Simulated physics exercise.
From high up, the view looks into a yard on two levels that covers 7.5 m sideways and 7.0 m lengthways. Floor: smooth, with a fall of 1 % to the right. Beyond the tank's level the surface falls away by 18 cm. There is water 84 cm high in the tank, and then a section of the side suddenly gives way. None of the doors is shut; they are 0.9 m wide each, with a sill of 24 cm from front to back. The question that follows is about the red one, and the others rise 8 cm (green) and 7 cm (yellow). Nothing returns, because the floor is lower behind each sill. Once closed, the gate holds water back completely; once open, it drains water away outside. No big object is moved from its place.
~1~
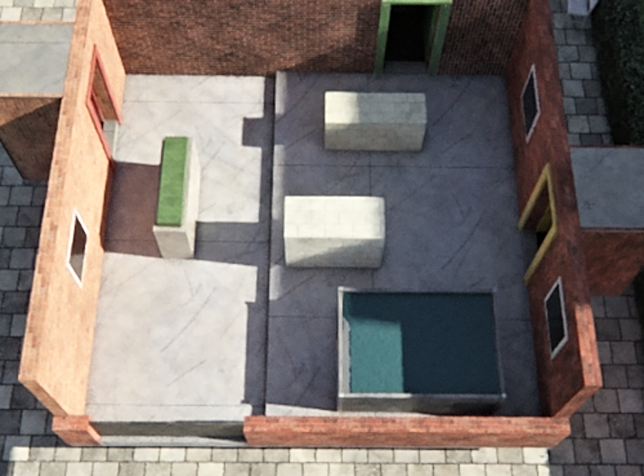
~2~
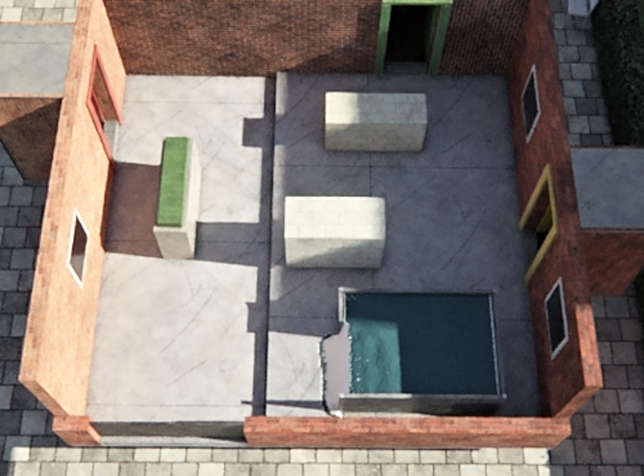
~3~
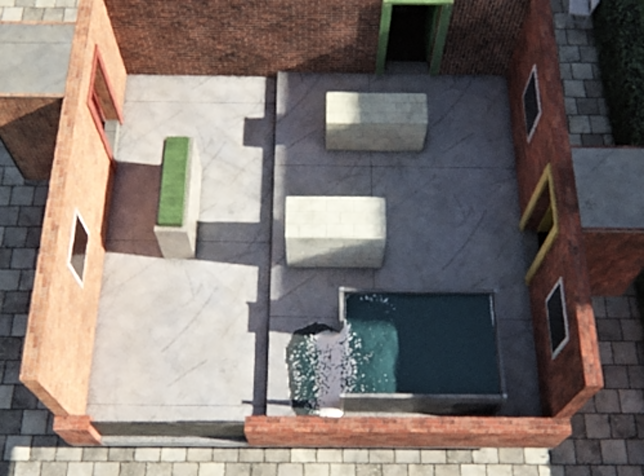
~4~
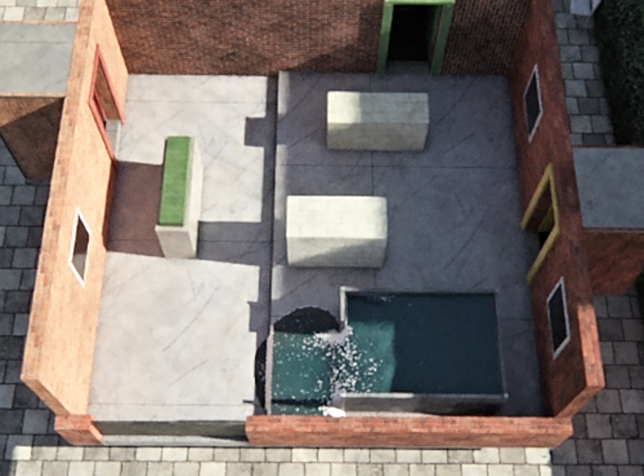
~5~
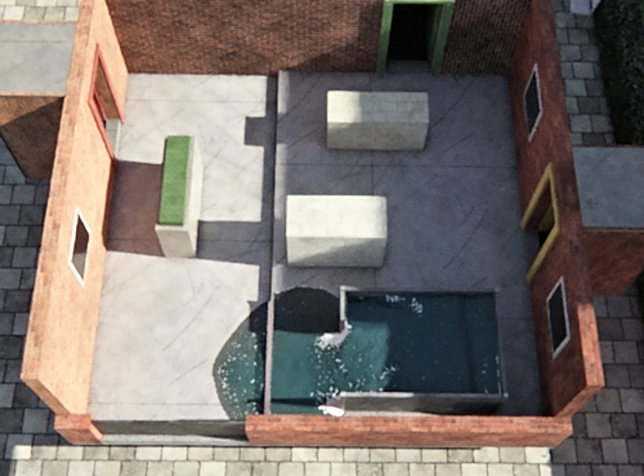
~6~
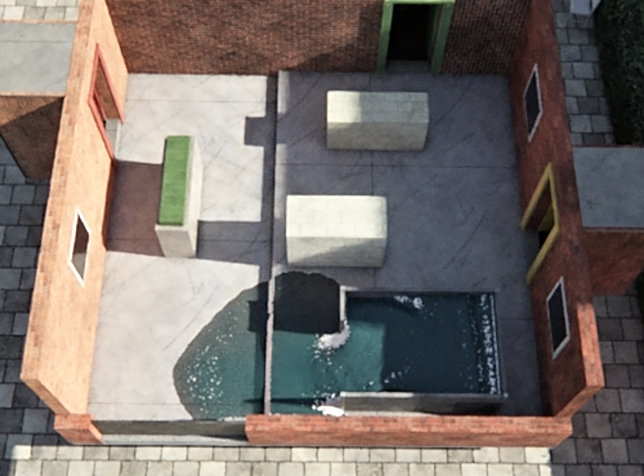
At first, a tank of dark water stands full and still in a brick-walled yard with pale blocks and coloured doorways. Then its left side opens and water pours out, churning white, spreading left across the floor and over the dividing edge into a widening pool on the left side.
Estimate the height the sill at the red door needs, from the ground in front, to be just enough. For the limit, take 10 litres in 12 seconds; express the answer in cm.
It needs some 13 cm.
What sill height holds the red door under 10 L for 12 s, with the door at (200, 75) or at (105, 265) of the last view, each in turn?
Around 21 and 20 cm respectively.
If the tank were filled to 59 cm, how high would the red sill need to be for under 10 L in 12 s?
8.5 cm.
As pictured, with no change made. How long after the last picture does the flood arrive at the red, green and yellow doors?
Red: 2.0 s; green: 6.0 s; yellow: 6.0 s.
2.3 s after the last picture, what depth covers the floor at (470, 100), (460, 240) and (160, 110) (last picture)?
The depths come to about 0, 0 and 0 cm.
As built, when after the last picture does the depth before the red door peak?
Approximately 7.0 s.
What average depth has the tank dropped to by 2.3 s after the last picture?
Mean depth: Approx. 33 cm.
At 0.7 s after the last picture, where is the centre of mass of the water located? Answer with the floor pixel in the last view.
It lies near (346, 363) in the last picture.
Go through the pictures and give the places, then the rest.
In the first picture, the tank at (419, 343) is whole and still, 84 cm deep; the red door at (105, 116) is dry.
In the second picture, water pours out at (342, 369) and has run 0.3 m, to (323, 355); about 7 cm deep outside, 84 cm at the back.
In the third picture, water pours out at (342, 369) and has run 0.8 m, to (291, 368); about 12 cm deep outside, 84 cm at the back.
In the fourth picture, water pours out at (344, 369) and has run 1.4 m, to (260, 381); about 10 cm deep outside, 84 cm at the back.
In the fifth picture, the gap is at (343, 369), the front 2.1 m out at (217, 377); the back of the tank holds 82 cm.
In the sixth picture, water pours out at (343, 369) and has run 2.8 m, to (178, 373); about 7 cm deep outside, 75 cm at the back; 4.0 m in a straight line remain to the red door at (108, 115).
Then, 0.7 s after the last picture water covers 30 % of the floor, deepest (54 cm) near (85, 425); it has not reached the red door.
Then, 2.3 s after the last picture water covers 40 % of the floor, deepest (42 cm) near (85, 425); 5 cm at the red door, 0 litres in over its 19 cm sill.
Then, 11.3 s after the last picture water covers 70 % of the floor, deepest (24 cm) near (162, 426); 9 cm at the red door, 1 litre in over its 19 cm sill.
At the red door as built, the water peaked near 18 cm, 7.1 s after the last picture.
Run again over the same 12 s with other heights there, 27 litres in over 10.5 cm, 5 litres over 14 cm. The limit of 10 litres is kept from about 13 cm up.
